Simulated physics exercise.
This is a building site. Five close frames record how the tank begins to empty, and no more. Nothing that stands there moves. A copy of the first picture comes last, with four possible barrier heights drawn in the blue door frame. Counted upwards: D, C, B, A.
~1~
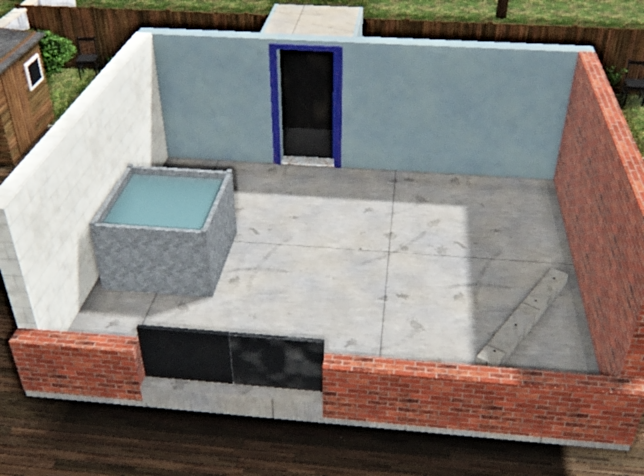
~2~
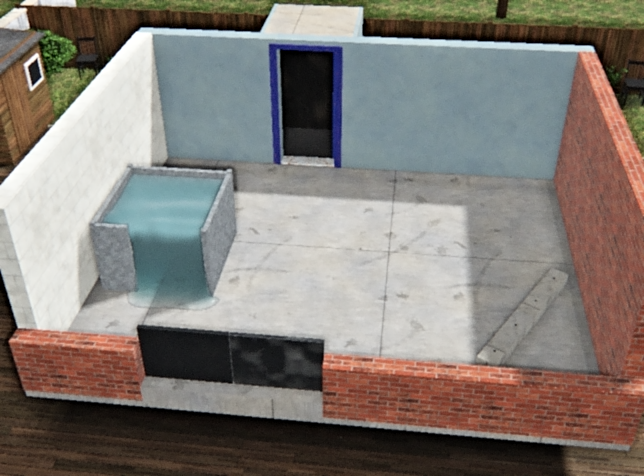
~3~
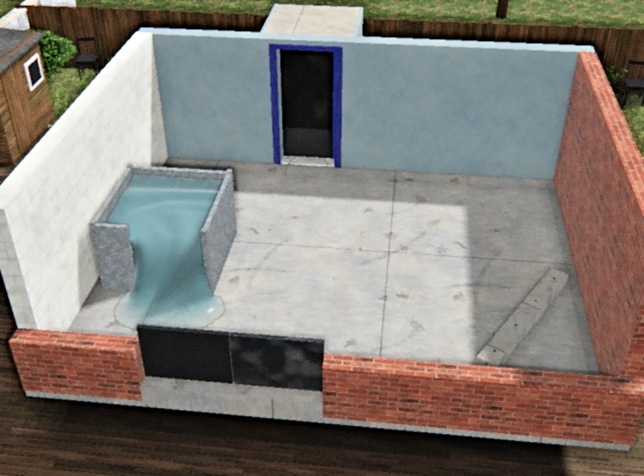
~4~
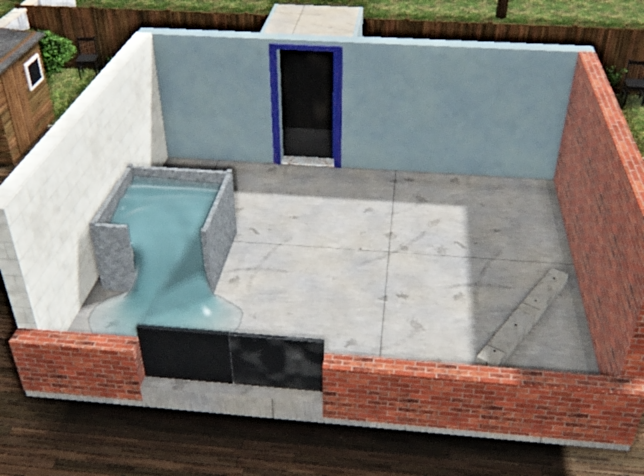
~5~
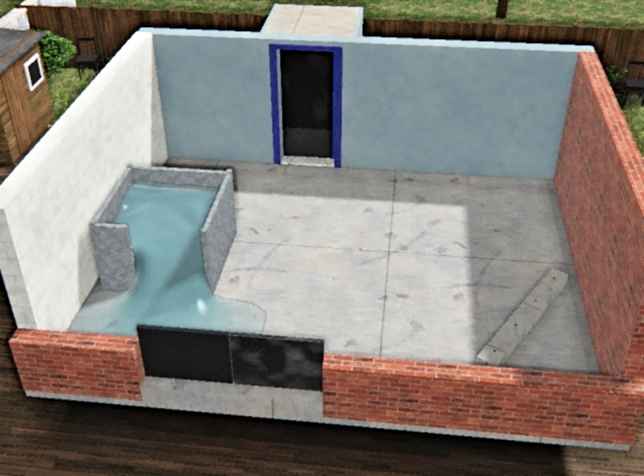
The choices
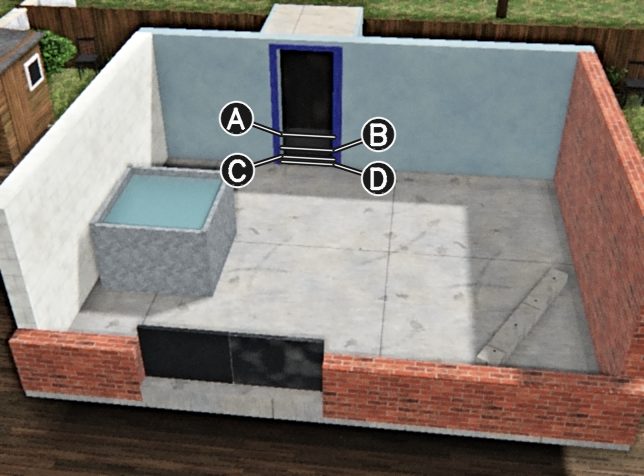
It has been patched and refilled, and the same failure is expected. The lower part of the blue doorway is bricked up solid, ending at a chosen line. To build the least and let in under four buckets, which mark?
Line D just does it.
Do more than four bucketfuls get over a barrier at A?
No.
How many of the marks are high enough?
All of them.
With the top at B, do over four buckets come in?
No.
In white, A at (307, 135); B at (307, 149); C at (307, 158); D at (307, 163); from the bottom up D, C, B, A.
With A, nothing gets over.
With B, nothing gets over.
With C, nothing gets over.
With D, a splash gets over, under a bucket.
